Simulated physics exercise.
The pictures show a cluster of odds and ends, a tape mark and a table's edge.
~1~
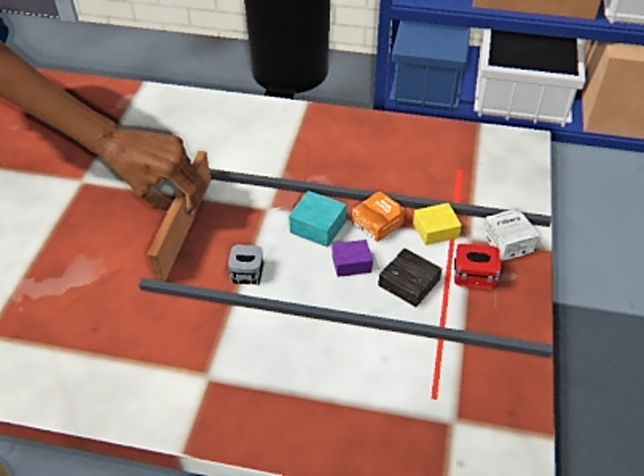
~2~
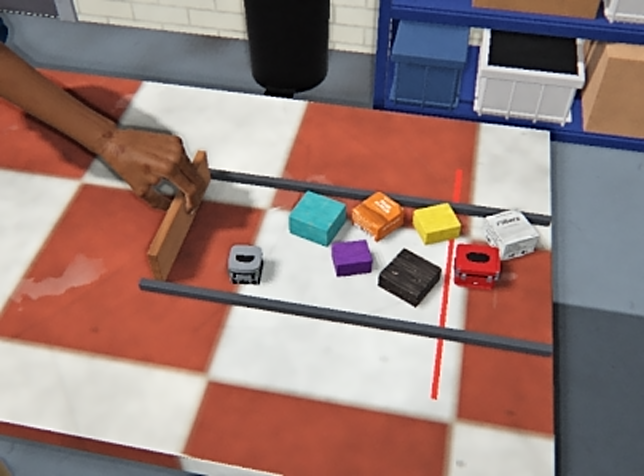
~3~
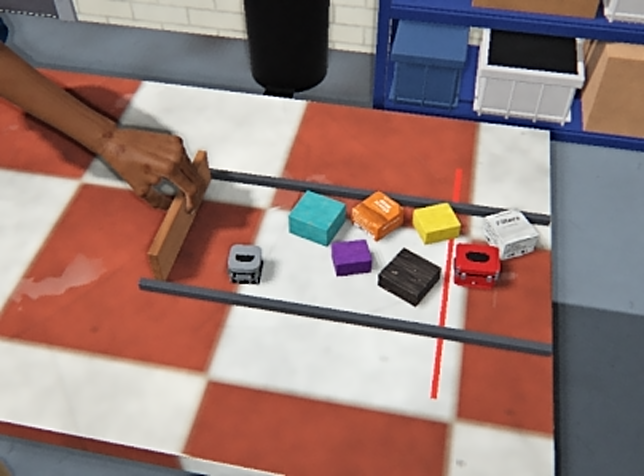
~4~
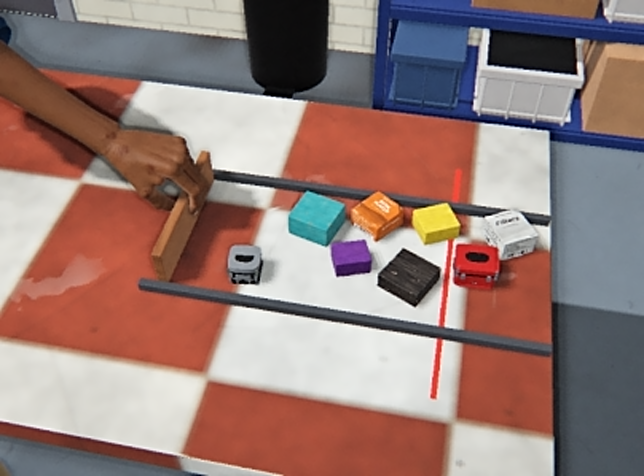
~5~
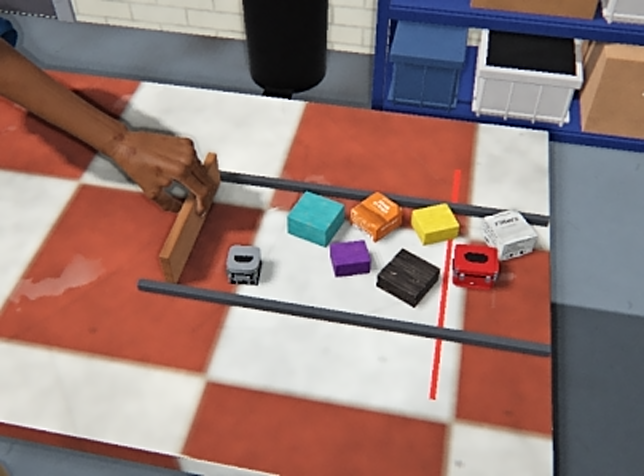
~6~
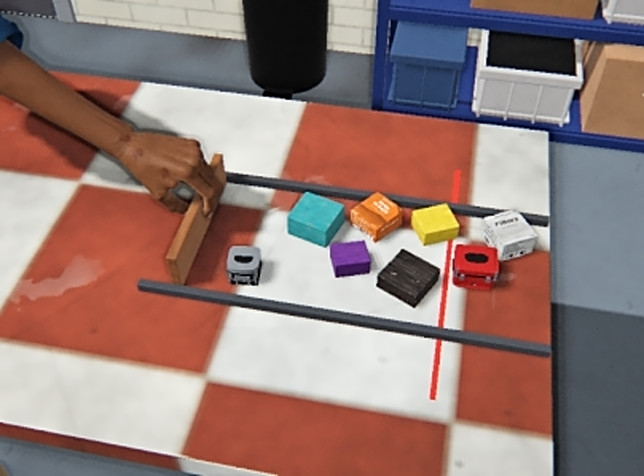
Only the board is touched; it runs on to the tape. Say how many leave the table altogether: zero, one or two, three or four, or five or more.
As it turns out, the number that fall off is one or two.
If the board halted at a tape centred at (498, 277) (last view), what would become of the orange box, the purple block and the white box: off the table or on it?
The orange box comes down, the purple block remains up, the white box goes over.
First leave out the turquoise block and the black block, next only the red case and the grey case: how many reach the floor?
Fallen: 0, and 1 in the other try.
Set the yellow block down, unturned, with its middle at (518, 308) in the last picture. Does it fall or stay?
It does not fall.
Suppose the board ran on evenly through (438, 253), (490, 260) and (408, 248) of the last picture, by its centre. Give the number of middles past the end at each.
In that order 1, 4 and 1.
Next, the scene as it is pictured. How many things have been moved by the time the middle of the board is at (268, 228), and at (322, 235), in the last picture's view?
First 1, then 5.
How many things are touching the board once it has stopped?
In contact: 3.
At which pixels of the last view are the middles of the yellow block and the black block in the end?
About (553, 238), and the other about (500, 285).
Early on, none off yet; white box at rest near (508, 235); red case at rest near (474, 267); yellow block at rest near (435, 225).
A while later, none off yet; white box travelled a little near (523, 239); red case moving near (479, 267); yellow block travelled about its own width near (478, 227).
Finally, the number that fall off is one or two; lost, white box.
